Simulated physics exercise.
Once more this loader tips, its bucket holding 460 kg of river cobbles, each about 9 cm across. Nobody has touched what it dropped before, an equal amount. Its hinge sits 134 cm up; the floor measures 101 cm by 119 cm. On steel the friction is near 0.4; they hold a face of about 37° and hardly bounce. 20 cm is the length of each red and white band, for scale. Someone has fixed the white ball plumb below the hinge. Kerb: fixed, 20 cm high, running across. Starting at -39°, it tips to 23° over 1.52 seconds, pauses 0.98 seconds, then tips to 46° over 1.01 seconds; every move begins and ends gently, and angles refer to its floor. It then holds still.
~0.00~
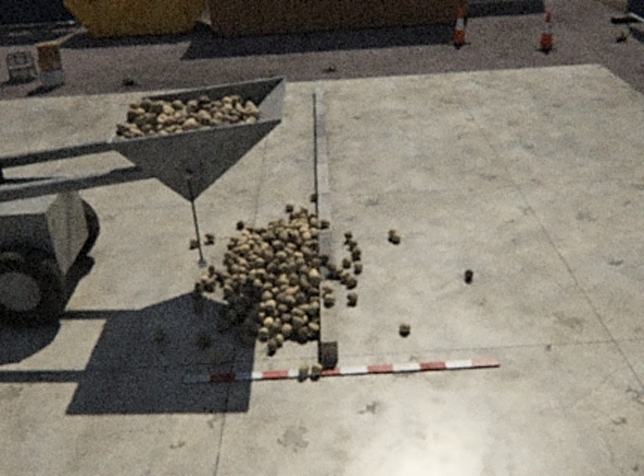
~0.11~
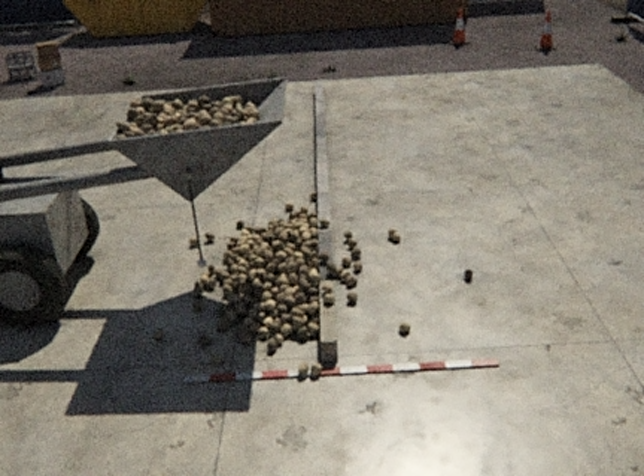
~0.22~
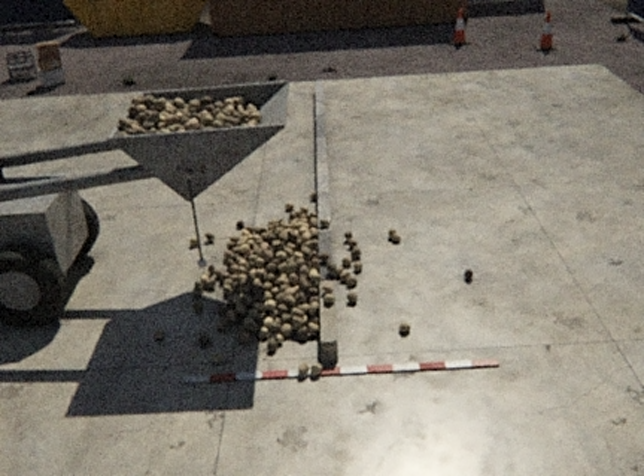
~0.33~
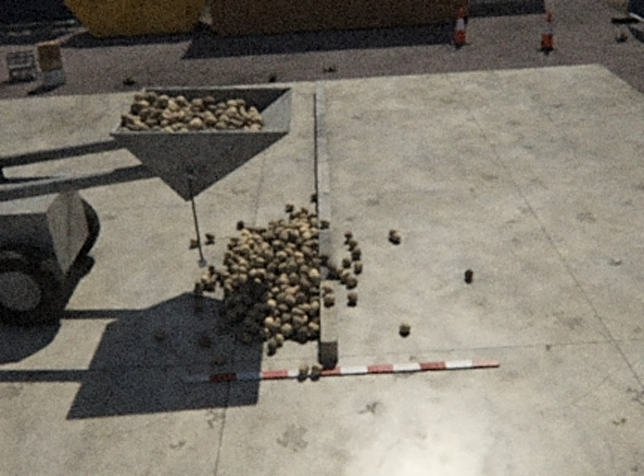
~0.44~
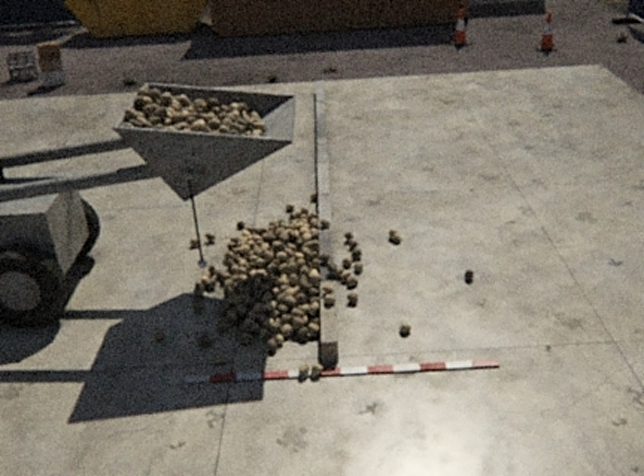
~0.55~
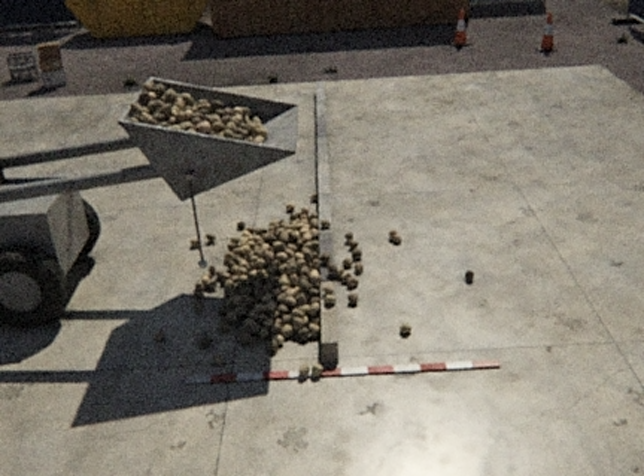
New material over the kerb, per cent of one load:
75 per cent.
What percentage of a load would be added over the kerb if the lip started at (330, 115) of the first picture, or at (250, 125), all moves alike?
Roughly 100 per cent, then 40 per cent.
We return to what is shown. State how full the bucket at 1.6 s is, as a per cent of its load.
Reading: Near 85 % of the load.
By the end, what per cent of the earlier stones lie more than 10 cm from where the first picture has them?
Roughly 5 % of them.
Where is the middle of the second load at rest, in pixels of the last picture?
Middle: Approx. (357, 259) px.
After 1.1 s the floor is at 13°; in per cent of one load, 100 in the bucket, 97 on this side of the kerb, 3 over the kerb; the foremost stones are at (384, 258).
After 1.6 s the floor is at 23°; in per cent of one load, 86 in the bucket, 110 on this side of the kerb, 3 over the kerb; the foremost stones are at (384, 258).
After 4.0 s the floor is at 46°; in per cent of one load, 0 in the bucket, 122 on this side of the kerb, 78 over the kerb; the foremost stones are at (496, 250).
After 6.8 s the floor is at 46°; in per cent of one load, 0 in the bucket, 122 on this side of the kerb, 78 over the kerb; the foremost stones are at (496, 250). Net gain over the kerb, 75.
